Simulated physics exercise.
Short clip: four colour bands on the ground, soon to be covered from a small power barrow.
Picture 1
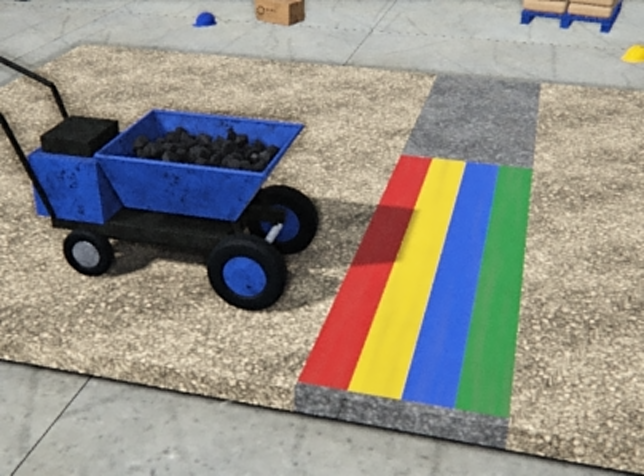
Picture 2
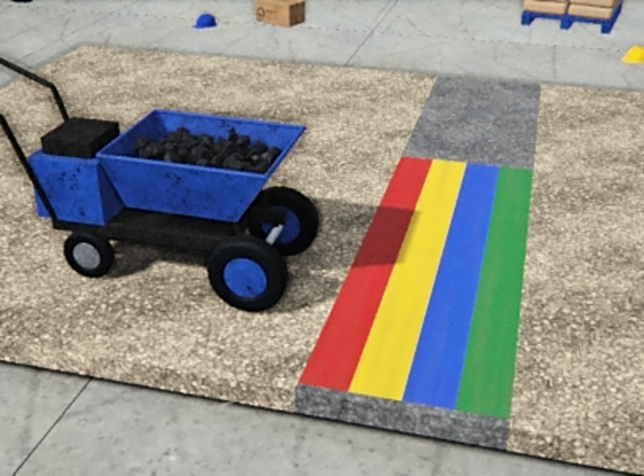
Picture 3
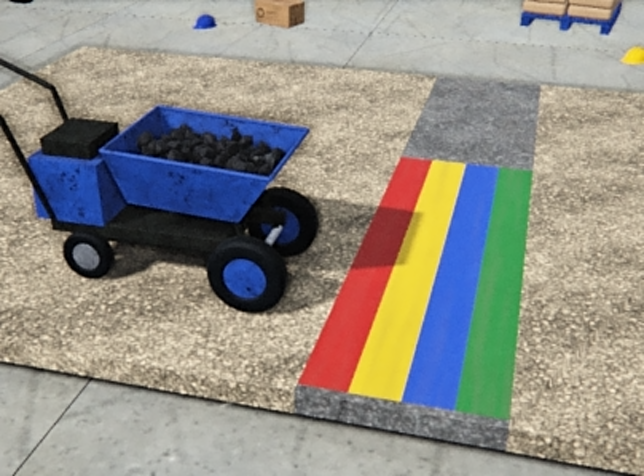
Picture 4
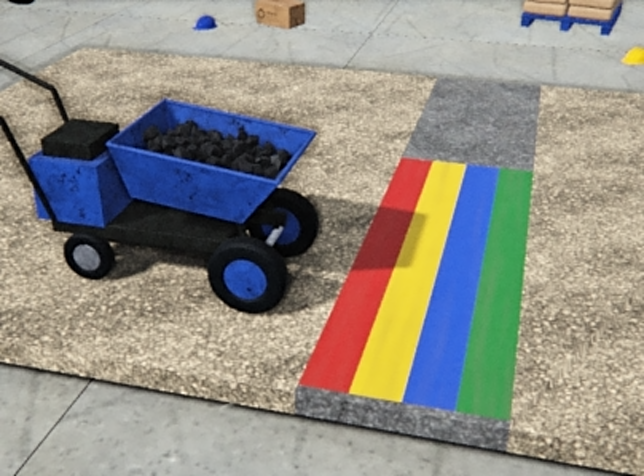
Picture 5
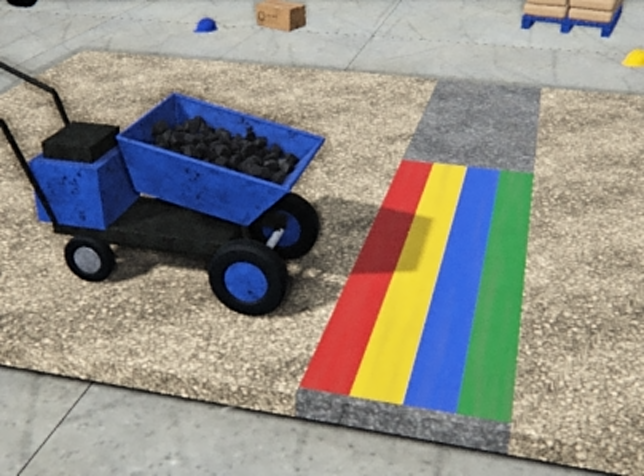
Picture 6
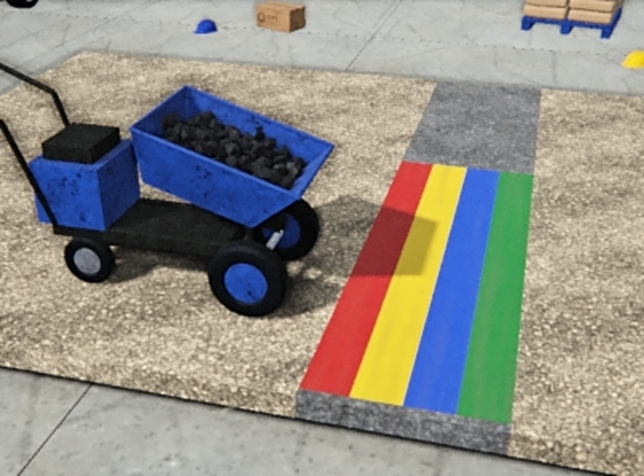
At first, a blue barrow holding dark lumps of coal stands left of red, yellow, blue and green strips on the ground, its skip level. Then the skip slowly tilts, its back rising and its front lip dipping toward the right, until it slants clearly, with the coal still inside.
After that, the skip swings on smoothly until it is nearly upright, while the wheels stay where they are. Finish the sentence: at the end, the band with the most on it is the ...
At the end, the band with the most on it is the yellow one.
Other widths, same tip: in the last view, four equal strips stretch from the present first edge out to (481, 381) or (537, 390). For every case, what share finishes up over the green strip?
Near 20 % and 10 %.
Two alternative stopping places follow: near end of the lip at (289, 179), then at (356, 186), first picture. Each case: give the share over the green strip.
The first gives close to 10 per cent and the second 30 per cent.
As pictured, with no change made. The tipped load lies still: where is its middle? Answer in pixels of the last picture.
Near (422, 305).
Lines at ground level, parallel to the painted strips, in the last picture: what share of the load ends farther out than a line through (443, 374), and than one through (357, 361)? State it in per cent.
Respectively 30 and 80 %.
Soon after the last picture, skip tipped steeply; all in the skip.
A little later, skip tipped right over; most in the skip; a stray few over the red strip; a small part over the yellow strip; a stray few over the blue strip; a stray few falling.
Later still, skip tipped right over; about a quarter in the skip; a small part over the red strip; about a third over the yellow strip; about a quarter over the blue strip; a small part over the green strip; a stray few off the paint.
By the end, skip tipped right over; a stray few in the skip; about a quarter over the red strip; about a third over the yellow strip; about a quarter over the blue strip; a small part over the green strip; a small part off the paint.
